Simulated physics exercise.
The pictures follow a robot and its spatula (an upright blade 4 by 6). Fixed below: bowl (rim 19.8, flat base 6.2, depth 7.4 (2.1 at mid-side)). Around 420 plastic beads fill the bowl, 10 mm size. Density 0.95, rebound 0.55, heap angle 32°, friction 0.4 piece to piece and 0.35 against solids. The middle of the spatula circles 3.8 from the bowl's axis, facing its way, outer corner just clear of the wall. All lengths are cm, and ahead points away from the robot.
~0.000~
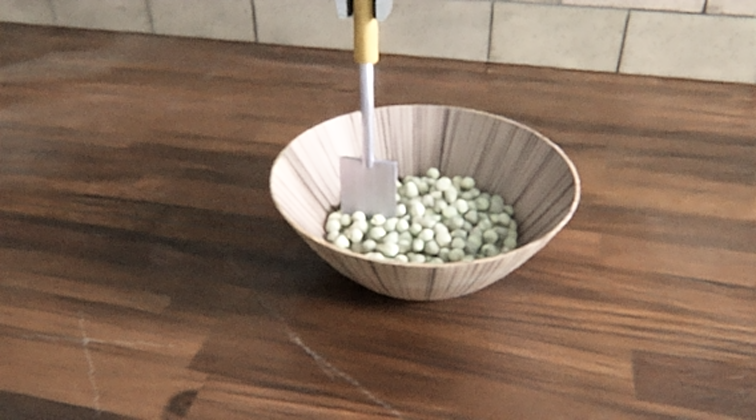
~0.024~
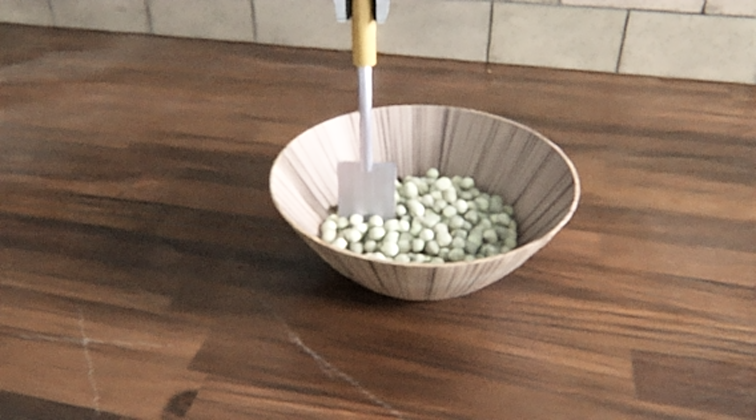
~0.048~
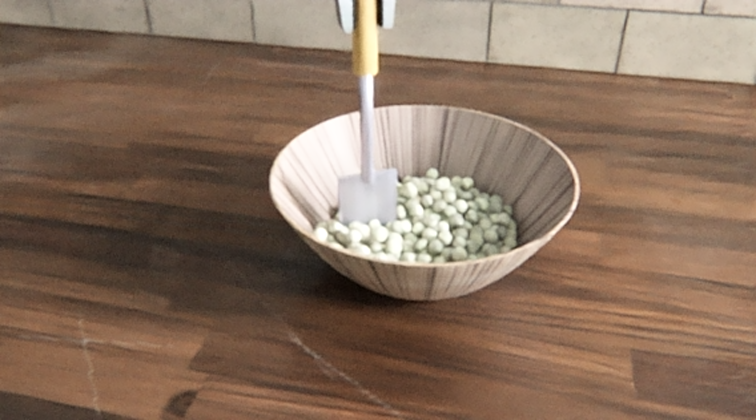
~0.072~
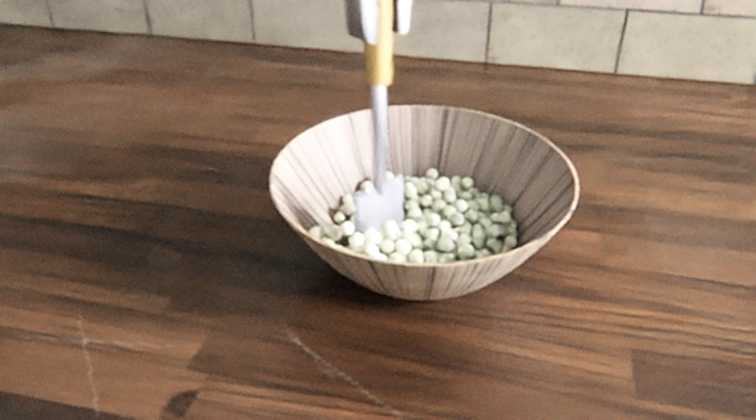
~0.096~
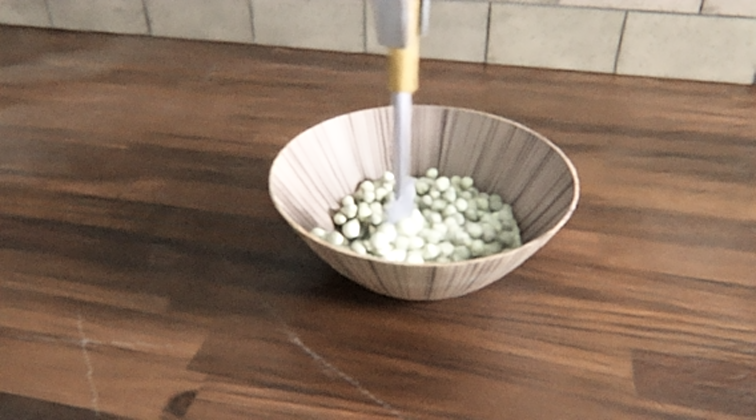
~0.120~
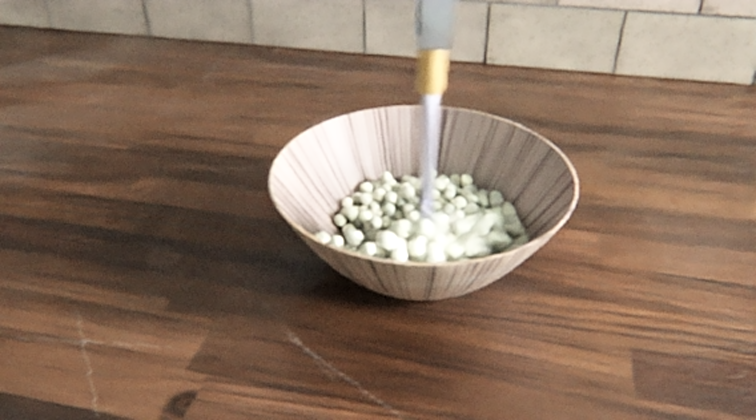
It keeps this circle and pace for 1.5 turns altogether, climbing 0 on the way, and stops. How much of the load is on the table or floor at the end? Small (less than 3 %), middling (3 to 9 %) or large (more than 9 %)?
Answer: Large; more than 9 % of the plastic beads finish on the table or floor.
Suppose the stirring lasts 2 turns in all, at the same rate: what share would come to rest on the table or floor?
In that case some 20 per cent.
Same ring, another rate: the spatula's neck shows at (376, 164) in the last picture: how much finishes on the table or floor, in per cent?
About 0 per cent.
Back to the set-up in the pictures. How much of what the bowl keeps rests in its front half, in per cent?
Roughly 45 per cent.
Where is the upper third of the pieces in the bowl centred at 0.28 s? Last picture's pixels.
At about (458, 141).
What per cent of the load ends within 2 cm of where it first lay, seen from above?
Some 5 per cent.
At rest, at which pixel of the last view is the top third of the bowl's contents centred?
Around (471, 212).
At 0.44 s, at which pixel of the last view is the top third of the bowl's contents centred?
At about (344, 235).
After 0.28 s, 270° round, highest piece 10 above the table; 394 in the bowl, 3 on the table or floor, 25 in flight or on the tool.
After 0.44 s, 76° round, highest piece 9 above the table; 361 in the bowl, 43 on the table or floor, 18 in flight or on the tool.
After 0.72 s, 180° round, highest piece 7 above the table; 339 in the bowl, 80 on the table or floor, 3 in flight or on the tool.
After 1.42 s, 180° round, highest piece 6 above the table; 339 in the bowl, 83 on the table or floor.
At rest, 339 in the bowl, 83 on the table or floor. That is 20 % on the table or floor.
